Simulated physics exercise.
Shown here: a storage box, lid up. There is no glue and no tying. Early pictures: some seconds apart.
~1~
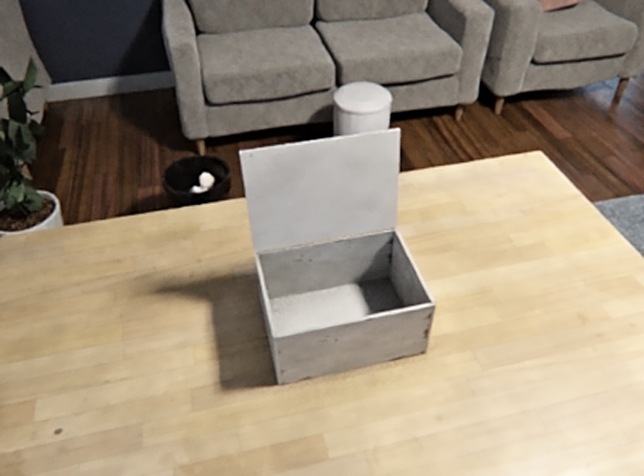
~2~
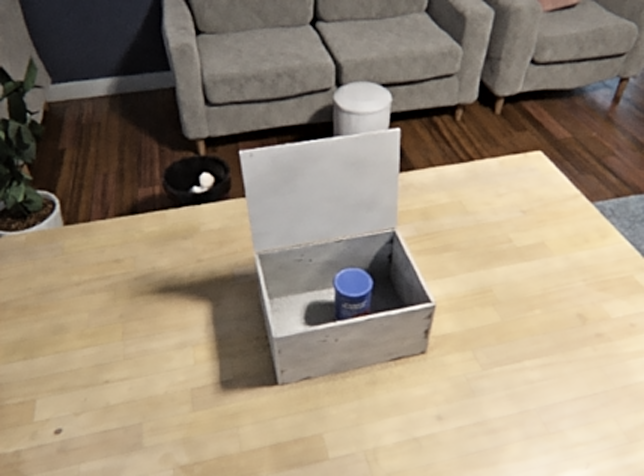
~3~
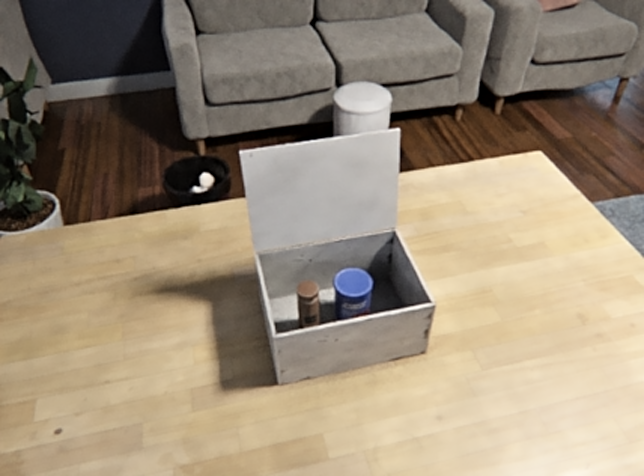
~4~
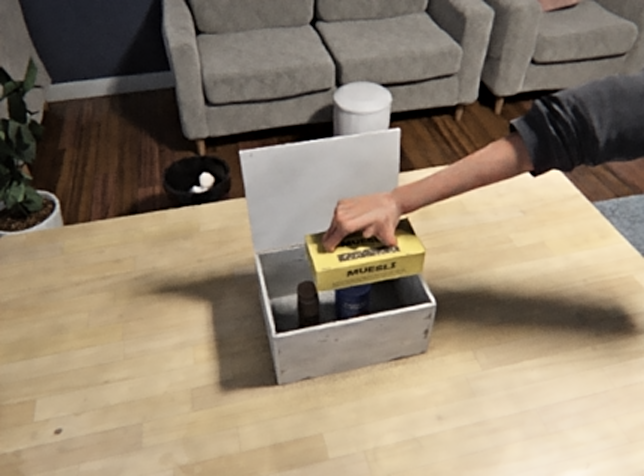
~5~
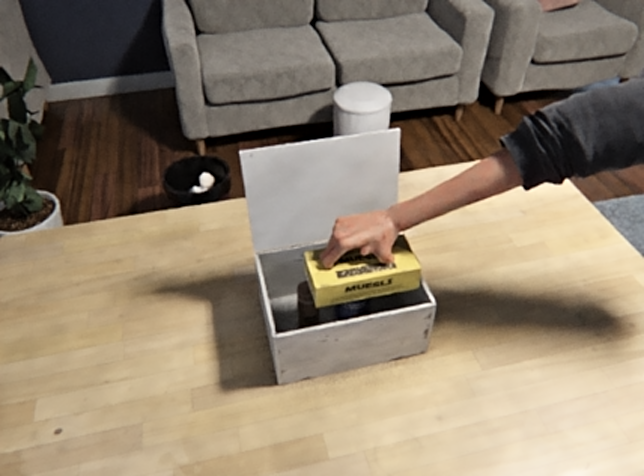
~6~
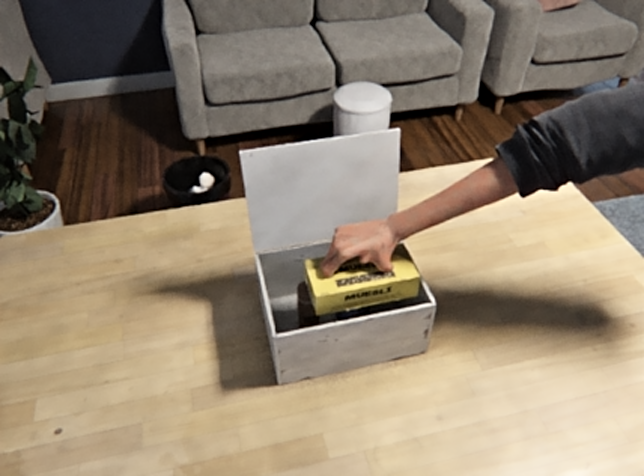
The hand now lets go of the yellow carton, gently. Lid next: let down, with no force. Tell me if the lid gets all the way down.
In the end, the box is closed up fine.
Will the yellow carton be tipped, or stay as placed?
By the end it has leaned over.
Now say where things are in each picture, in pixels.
In the first frame, the last thing is not in view yet.
In the second frame, the last thing is not in view yet.
In the third frame, the last thing is not in view yet; brown shaker (308, 308).
The fourth frame shows coming down; yellow carton (364, 254); brown shaker (308, 308).
The fifth frame shows coming down; yellow carton (362, 270); brown shaker (308, 308).
The sixth frame shows in place under the hand; yellow carton (361, 278); brown shaker (308, 308).
Then, 0.40 s past the last view, yellow carton on its side near (363, 330).
Then, 1.40 s past the last view, lid 72° above the rim; yellow carton on its side near (363, 331).
Then, 1.80 s past the last view, lid 45° above the rim; yellow carton on its side near (363, 331).
Then, 2.20 s past the last view, lid 12° above the rim; yellow carton on its side near (363, 331).
Finally, lid shut; down or leaning hard in the box, yellow carton; the other 2 still in place. Final places as the last picture's camera would see them, yellow carton near (363, 331).
